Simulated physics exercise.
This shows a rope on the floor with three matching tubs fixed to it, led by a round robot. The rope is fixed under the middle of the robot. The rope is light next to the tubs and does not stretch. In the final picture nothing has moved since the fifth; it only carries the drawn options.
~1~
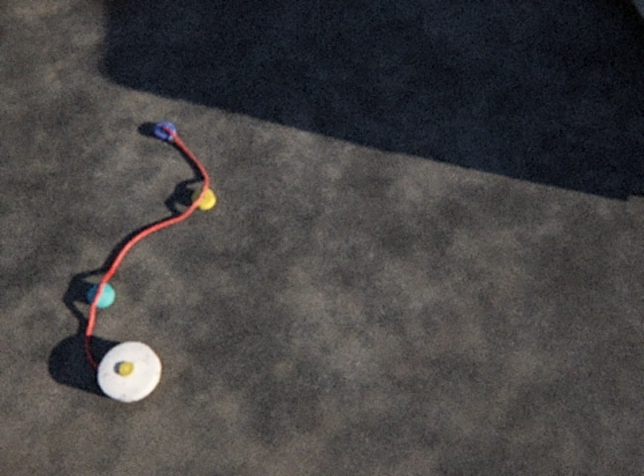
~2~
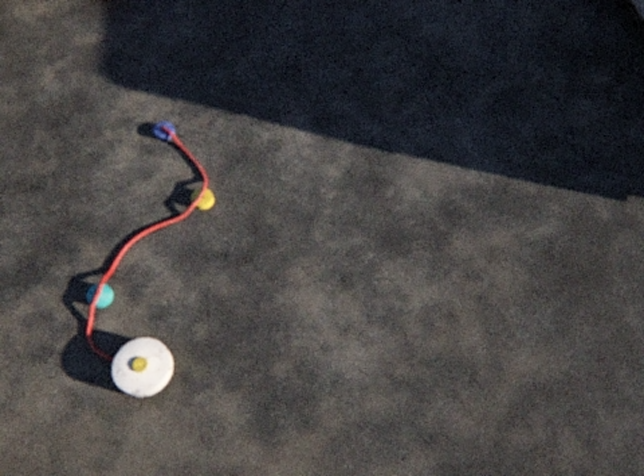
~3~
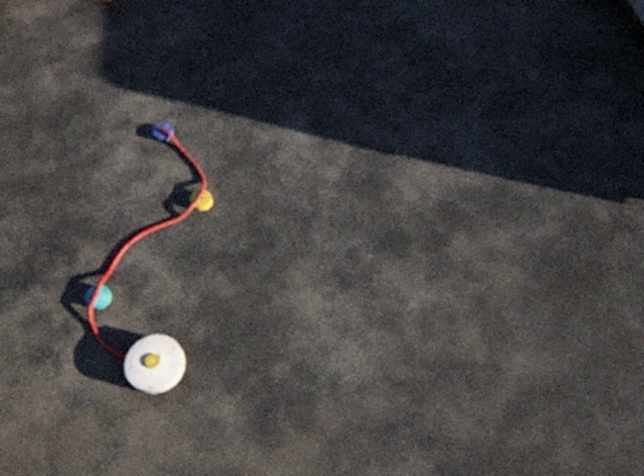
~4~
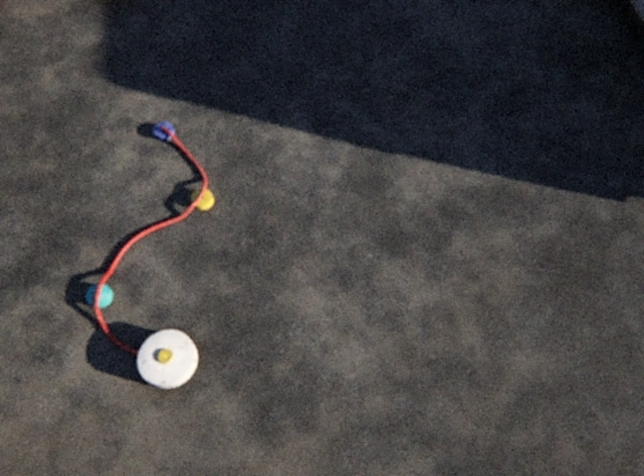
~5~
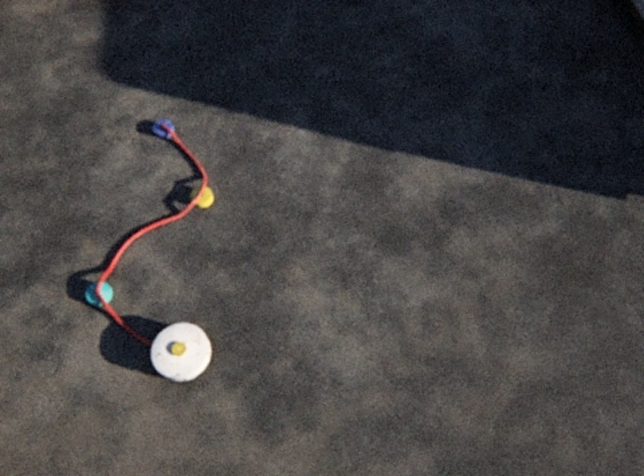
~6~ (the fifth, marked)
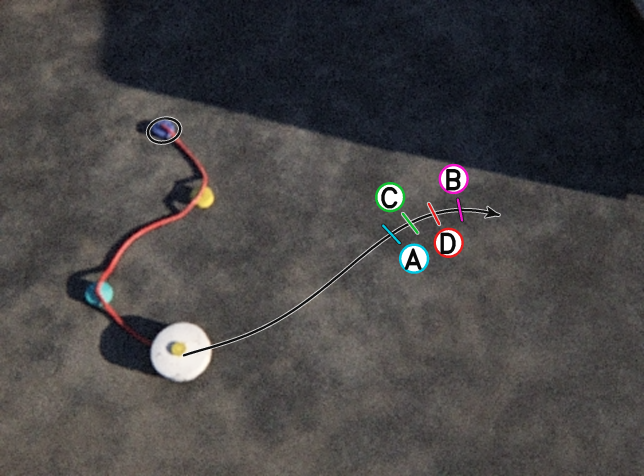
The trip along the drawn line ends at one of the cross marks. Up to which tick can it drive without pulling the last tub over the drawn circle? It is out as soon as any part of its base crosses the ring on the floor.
At B, and not beyond.
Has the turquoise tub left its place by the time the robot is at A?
Yes.
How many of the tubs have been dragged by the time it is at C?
By then, one.
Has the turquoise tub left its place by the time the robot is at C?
By then, yes.
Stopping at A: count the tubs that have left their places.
One.
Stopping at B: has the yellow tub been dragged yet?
Yes.
On the marked copy, A at (391, 234); B at (460, 210); C at (410, 223); D at (434, 214); the ring at (164, 130); the route from (184, 355) via (350, 266) to (499, 215).
Following B. Soon after the start, robot (297, 304); blue tub (163, 128); yellow tub (201, 196); turquoise tub (182, 305).
Later, robot (382, 237); blue tub (163, 128); yellow tub (201, 196); turquoise tub (280, 275).
In the end, robot (462, 205); blue tub (164, 129); yellow tub (219, 194); turquoise tub (358, 216); the ringed tub at the far end is still in its ring.
As for the rest, A is safe but short; C is safe but short; D is safe but short.
